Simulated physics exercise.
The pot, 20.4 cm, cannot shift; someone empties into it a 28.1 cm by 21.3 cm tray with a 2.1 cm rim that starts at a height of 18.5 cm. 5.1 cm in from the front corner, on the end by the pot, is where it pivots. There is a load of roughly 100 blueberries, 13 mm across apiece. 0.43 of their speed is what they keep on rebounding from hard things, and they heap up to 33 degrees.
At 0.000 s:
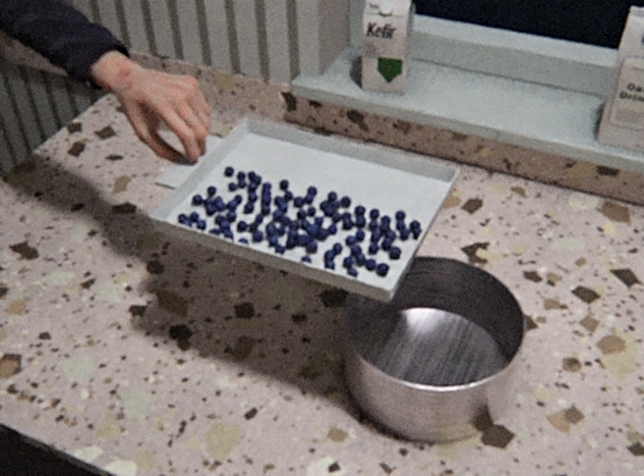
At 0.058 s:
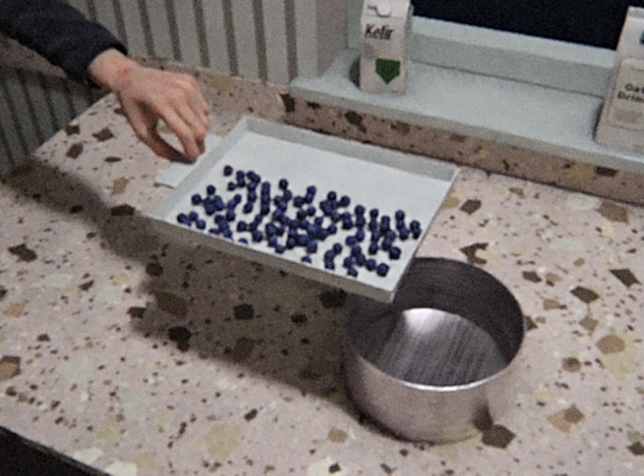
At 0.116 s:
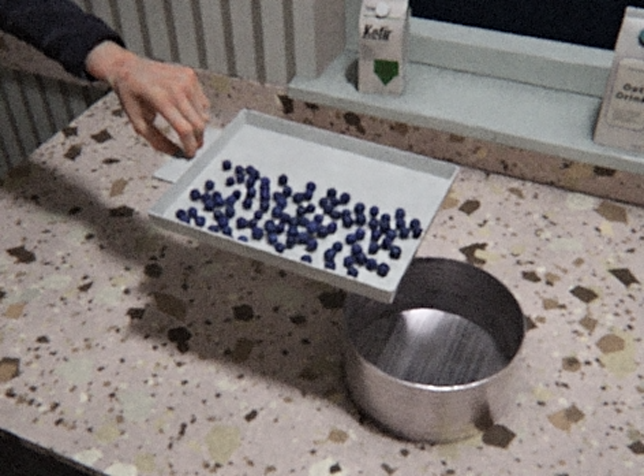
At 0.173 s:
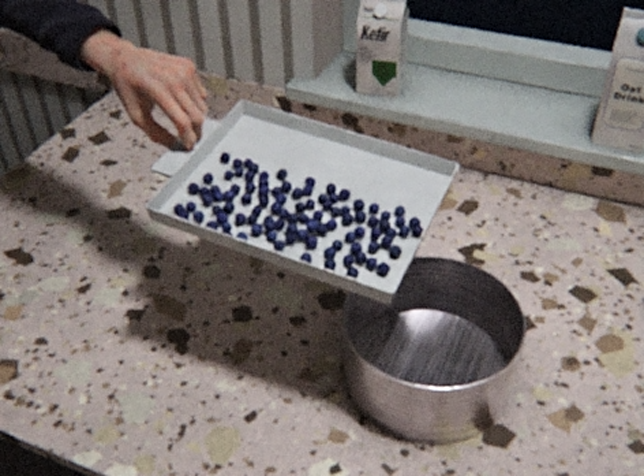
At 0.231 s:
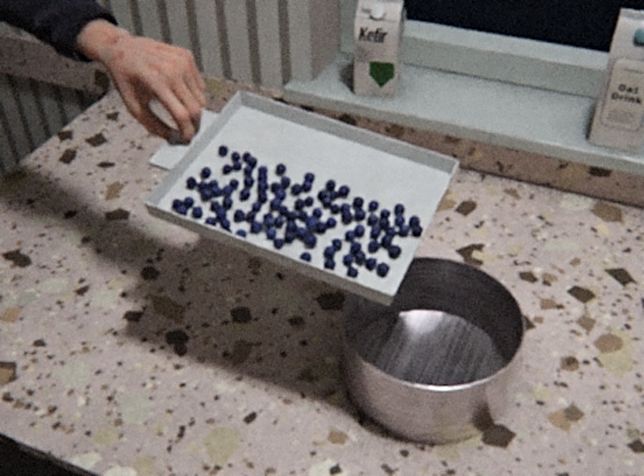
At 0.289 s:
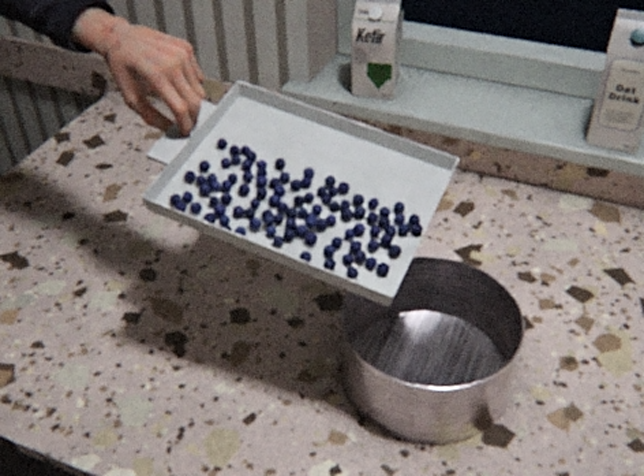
We see a hand gripping the left end of a shallow pale tray of blueberries above a speckled counter, slowly raising that end so the tray tilts slightly toward a metal pot, while the berries barely shift.
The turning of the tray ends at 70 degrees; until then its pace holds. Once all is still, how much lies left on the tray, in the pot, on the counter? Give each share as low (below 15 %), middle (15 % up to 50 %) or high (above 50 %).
Tray - high, pot - low, counter - low.
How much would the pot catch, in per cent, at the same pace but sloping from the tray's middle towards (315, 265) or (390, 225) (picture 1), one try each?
Some 0 and 0 per cent.
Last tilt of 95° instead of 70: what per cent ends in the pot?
I'd put it at close to 45 per cent.
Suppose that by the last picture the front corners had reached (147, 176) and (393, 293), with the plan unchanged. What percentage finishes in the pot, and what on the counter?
Final per cent - pot 0, counter 5.
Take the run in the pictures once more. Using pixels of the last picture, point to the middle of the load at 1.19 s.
Somewhere about (337, 228) in the last view.
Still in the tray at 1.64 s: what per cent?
About 100% of the load.
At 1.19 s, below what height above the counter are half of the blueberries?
Around 24 cm up.
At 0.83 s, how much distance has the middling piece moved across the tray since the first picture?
Around 5 centimetres.
After 0.83 s, tilt 39 degrees; the tray holds 100 %, the pot 0 %.
After 1.19 s, tilt 58 degrees; the tray holds 100 %, the pot 0 %.
After 1.64 s, tilt 70 degrees; the tray holds 100 %, the pot 0 %.
In the end, at 1.9 s, tray 100 %, pot 0 %, counter 0 %.
